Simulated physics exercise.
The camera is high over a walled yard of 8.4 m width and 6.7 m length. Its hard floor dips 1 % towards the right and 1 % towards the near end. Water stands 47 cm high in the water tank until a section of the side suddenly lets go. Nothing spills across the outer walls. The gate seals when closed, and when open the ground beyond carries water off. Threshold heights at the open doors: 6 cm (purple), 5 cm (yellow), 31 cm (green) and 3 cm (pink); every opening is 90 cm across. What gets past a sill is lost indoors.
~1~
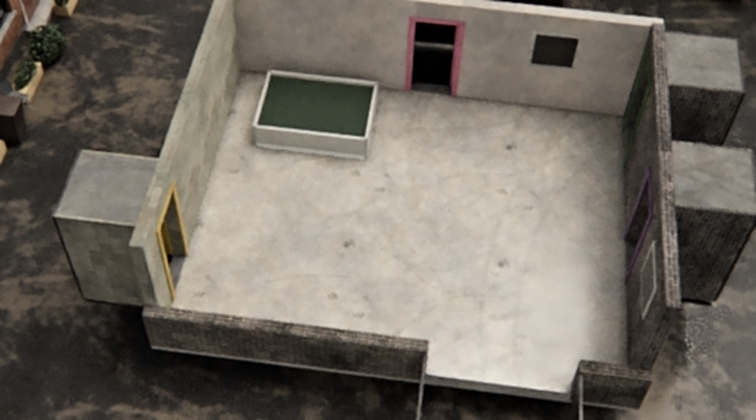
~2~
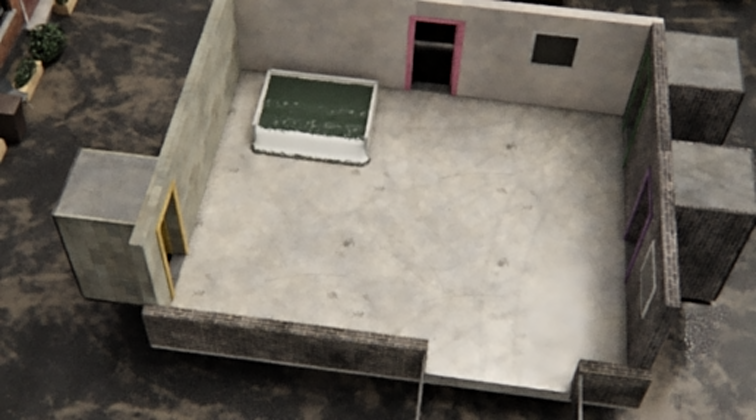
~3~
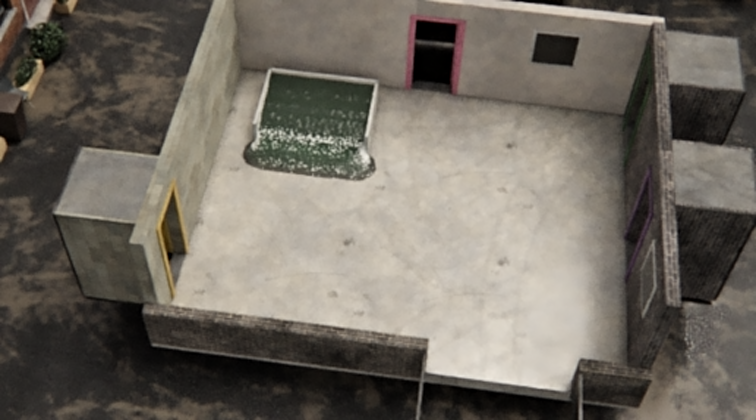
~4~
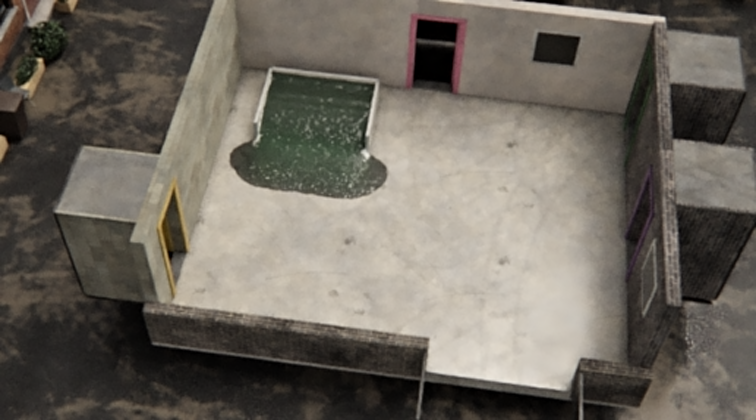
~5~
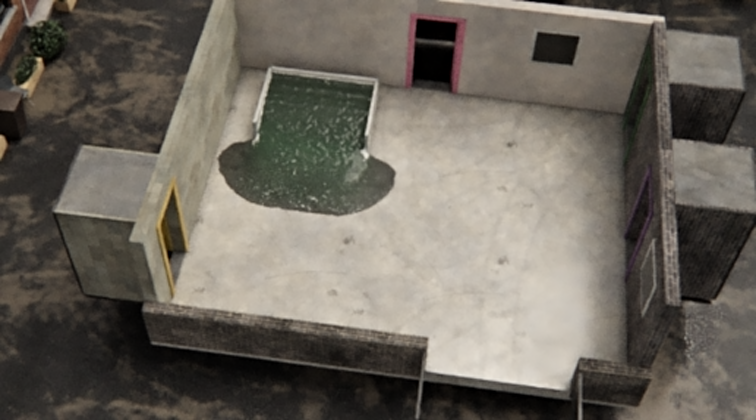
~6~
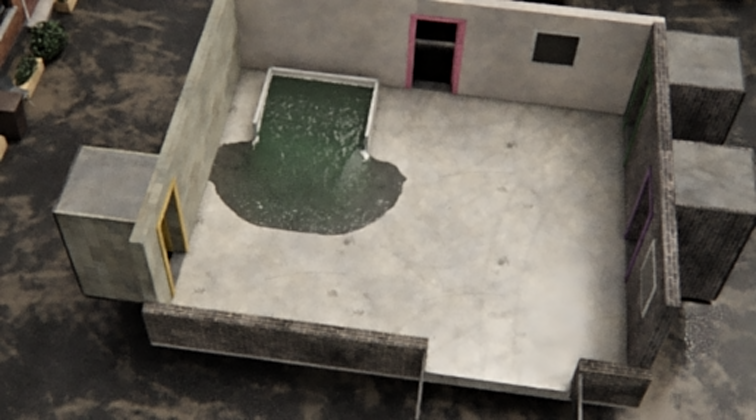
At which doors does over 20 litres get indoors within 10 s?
The water let in: At the purple door it stays under the limit; at the yellow door it exceeds the limit; at the green door it stays under the limit; at the pink door it keeps below the limit.
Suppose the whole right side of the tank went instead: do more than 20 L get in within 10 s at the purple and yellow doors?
Against that limit: Purple past it, yellow not over.
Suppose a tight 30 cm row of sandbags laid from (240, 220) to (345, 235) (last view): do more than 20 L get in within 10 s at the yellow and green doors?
Against that limit: Yellow not over, green not over.
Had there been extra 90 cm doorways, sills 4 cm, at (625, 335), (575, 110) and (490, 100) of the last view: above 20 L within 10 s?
In that order: Over, below, below.
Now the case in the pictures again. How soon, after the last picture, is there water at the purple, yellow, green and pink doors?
Arrival: Purple 6.0 s, yellow 1.0 s, green 9.0 s, pink not within the 10 s.
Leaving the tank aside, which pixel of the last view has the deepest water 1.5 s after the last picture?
Around (272, 338).
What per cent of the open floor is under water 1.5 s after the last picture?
Some 40 per cent of it.
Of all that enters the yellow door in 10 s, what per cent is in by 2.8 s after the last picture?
Some 5 per cent by then.
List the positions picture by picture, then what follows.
In the first frame, the water tank at (317, 107) is whole and still, 47 cm deep.
In the second frame, water pours out at (311, 142) and has run 1.2 m, to (366, 162); typically 8 cm deep outside, 47 cm at the water tank's back.
In the third frame, the front is at (370, 170), 1.4 m from the gap at (311, 143); 1.5 m2 of floor is under water; 47 cm left at the back of the water tank.
In the fourth frame, the front is at (374, 186), 1.6 m from the gap at (312, 142); 2.9 m2 of floor is under water; 46 cm left at the back of the water tank.
In the fifth frame, water pours out at (311, 142) and has run 1.9 m, to (374, 200); typically 6 cm deep outside, 40 cm at the water tank's back.
In the sixth frame, the front is at (341, 230), 2.2 m from the gap at (311, 143); 5.9 m2 of floor is under water; 40 cm left at the back of the water tank.
Then, 0.7 s after the last picture water covers 25 % of the floor and is deepest (19 cm) near (332, 153); purple door not reached, yellow door not reached, green door not reached, pink door not reached.
Then, 1.5 s after the last picture water covers 40 % of the floor and is deepest (24 cm) near (272, 338); purple door not reached, yellow door 7 cm at the sill, 0 L in, green door not reached, pink door not reached.
Then, 2.8 s after the last picture water covers 45 % of the floor and is deepest (22 cm) near (165, 323); purple door not reached, yellow door 10 cm at the sill, 3 L in, green door not reached, pink door not reached.
Then, 5.3 s after the last picture water covers 50 % of the floor and is deepest (13 cm) near (622, 378); purple door not reached, yellow door 8 cm at the sill, 45 L in, green door not reached, pink door not reached.
Then, 9.3 s after the last picture water covers 70 % of the floor and is deepest (10 cm) near (622, 386); purple door 8 cm at the sill, 2 L in, yellow door 2 cm at the sill, 49 L in, green door 2 cm at the sill, 0 L in, pink door not reached.
